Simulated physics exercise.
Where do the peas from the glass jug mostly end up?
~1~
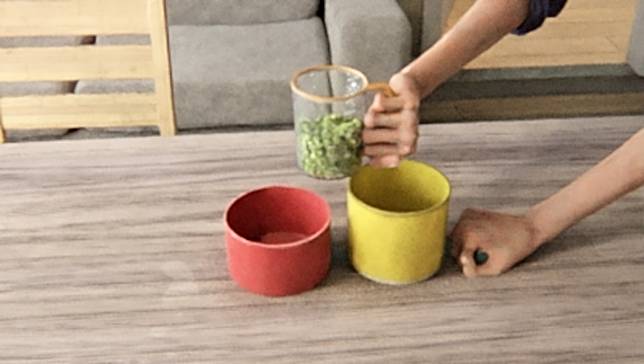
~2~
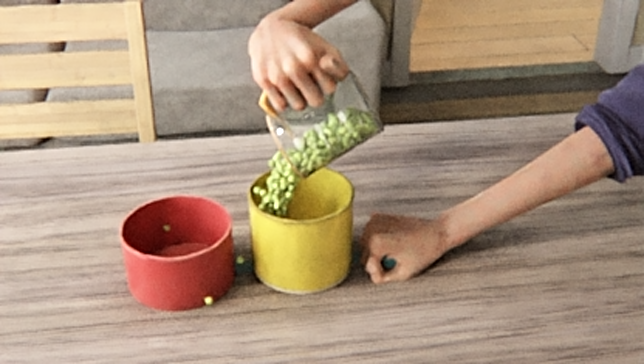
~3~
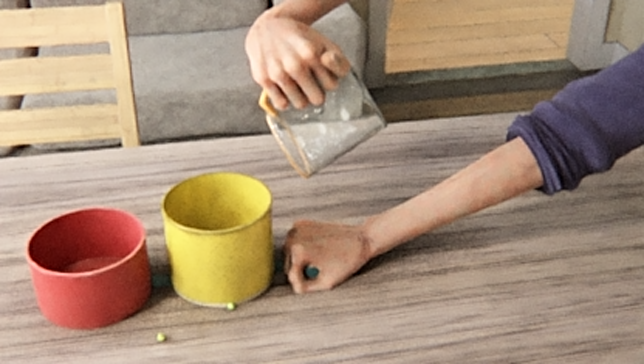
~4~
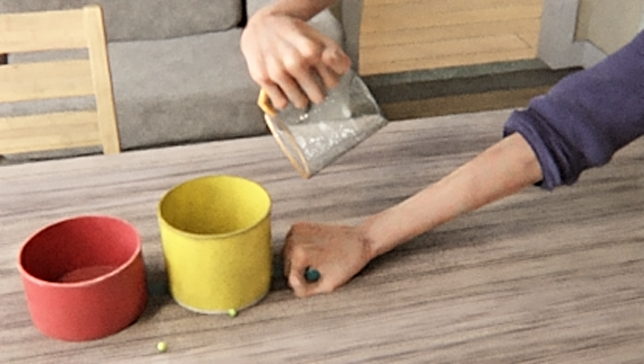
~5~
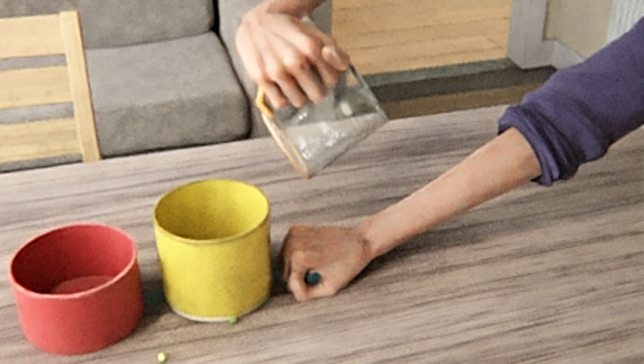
Nearly all of them end up in the yellow pot. The red pot gets almost none, and only a few stray peas lie on the table.
